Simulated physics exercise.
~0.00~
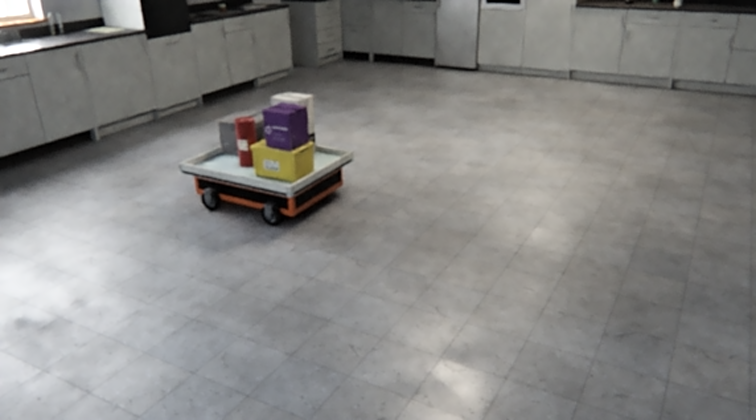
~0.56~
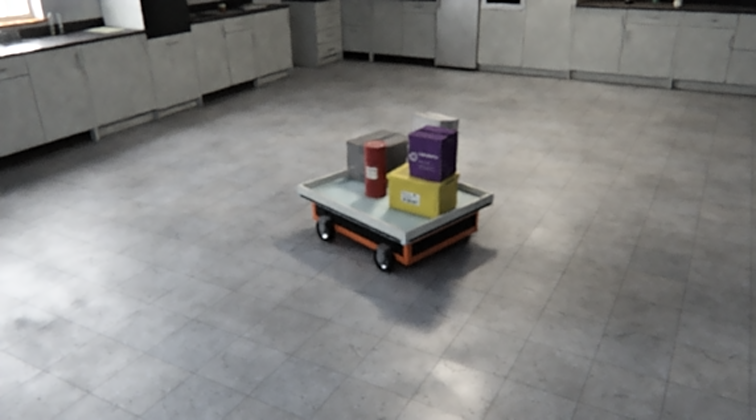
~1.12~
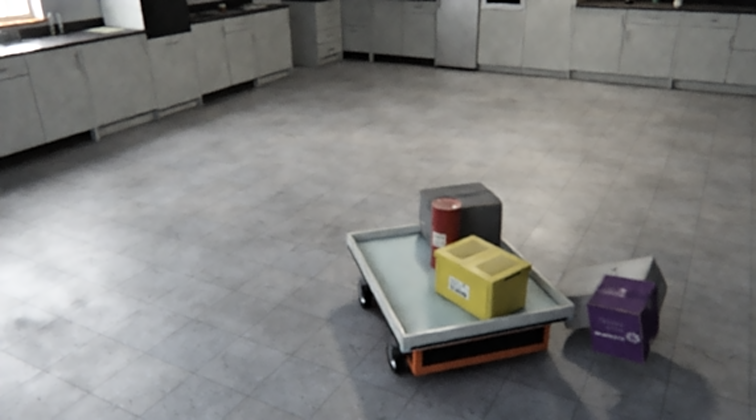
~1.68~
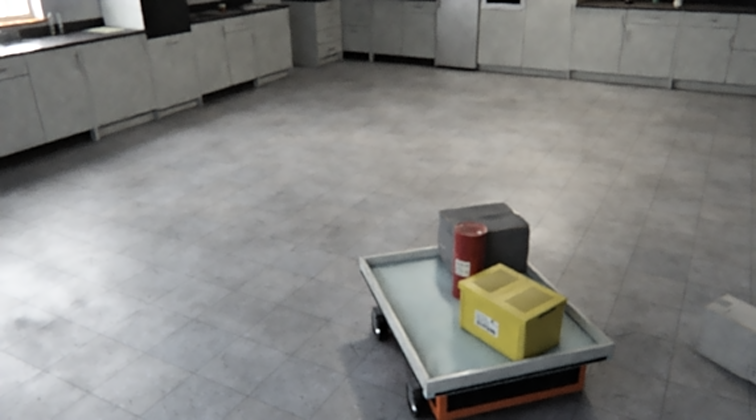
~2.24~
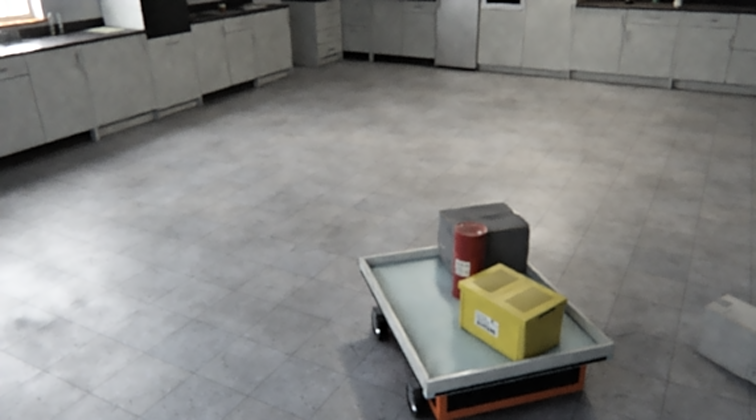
A flat orange cart loaded with packages rolls across the grey tiled floor of a large room lined with pale cabinets, seen from above by a still camera. Its deck holds a yellow box at the front, a red canister, a grey box, and a purple box beside a white one. The cart moves toward the lower right and the white box starts to lean. As the cart turns, the purple and white boxes fall off its right side. It stops with the yellow box and canister shifted, the grey box still aboard, and the white box lying on the floor at right, the purple one out of sight.
